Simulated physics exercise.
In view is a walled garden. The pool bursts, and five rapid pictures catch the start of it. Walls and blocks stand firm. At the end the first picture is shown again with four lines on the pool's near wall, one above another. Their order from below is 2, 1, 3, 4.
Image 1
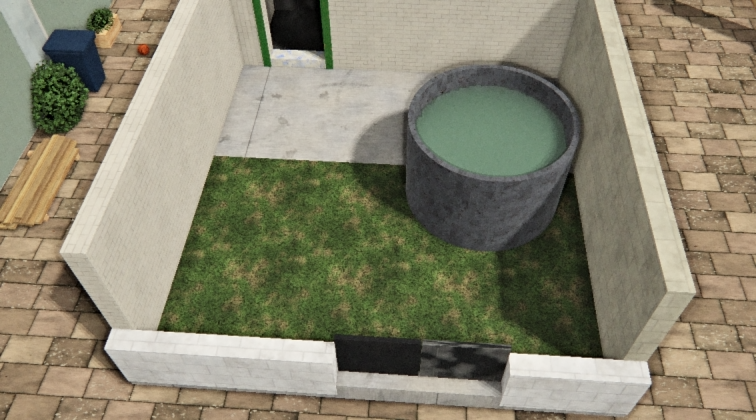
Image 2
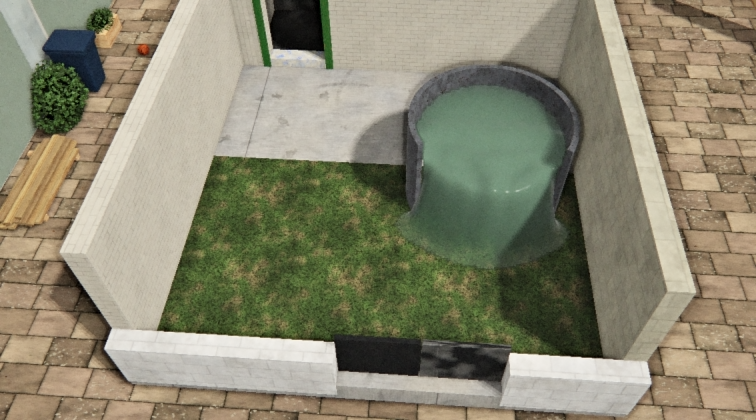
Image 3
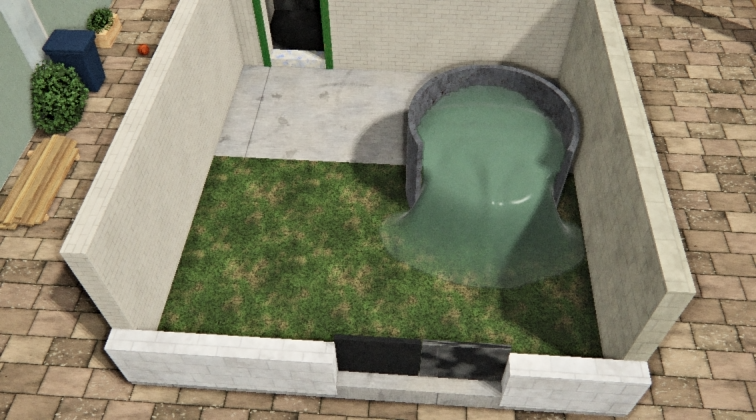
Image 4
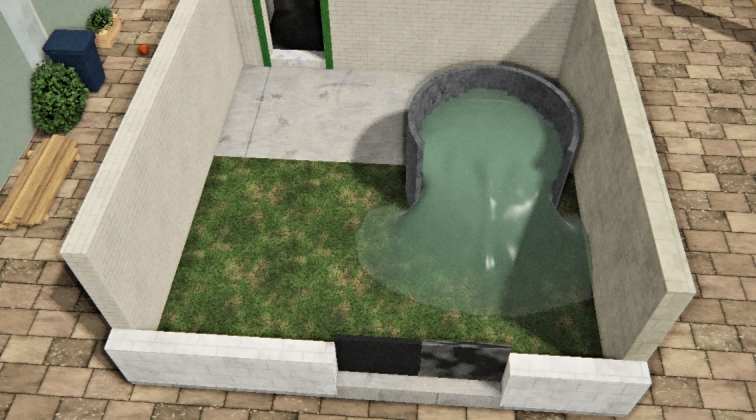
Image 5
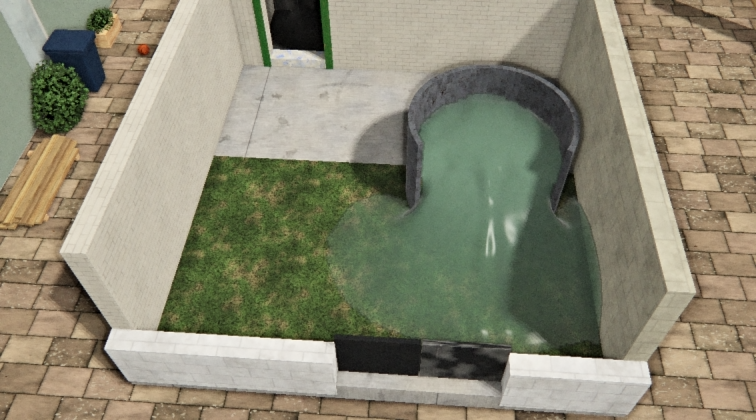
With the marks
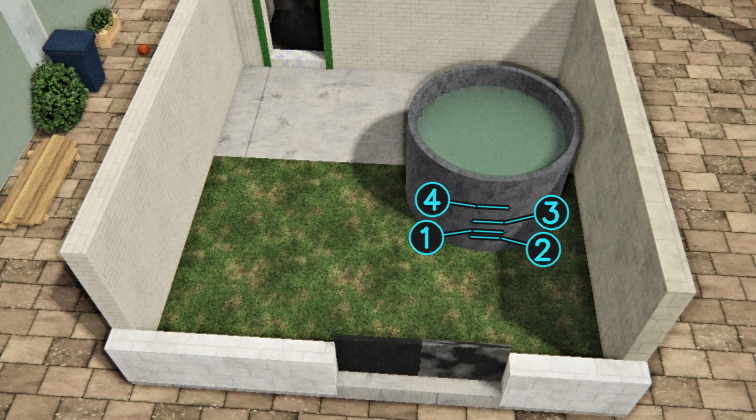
The clip shows a walled garden with a round grey pool of green water; the pool's front wall gives way, and water pours out and spreads across the grass toward the left and the low front wall.
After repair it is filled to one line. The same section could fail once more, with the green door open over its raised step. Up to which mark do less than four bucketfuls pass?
Mark 4 just does it.
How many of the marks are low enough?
All of them.
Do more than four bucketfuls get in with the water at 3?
No, that is safe.
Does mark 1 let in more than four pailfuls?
No, not at all.
On the marked copy, 1 at (487, 231); 2 at (485, 237); 3 at (489, 221); 4 at (492, 207); from the bottom up 2, 1, 3, 4.
Choosing 1, nothing gets over.
Choosing 2, nothing gets over.
Choosing 3, nothing gets over.
Choosing 4, a bucket or two gets in.
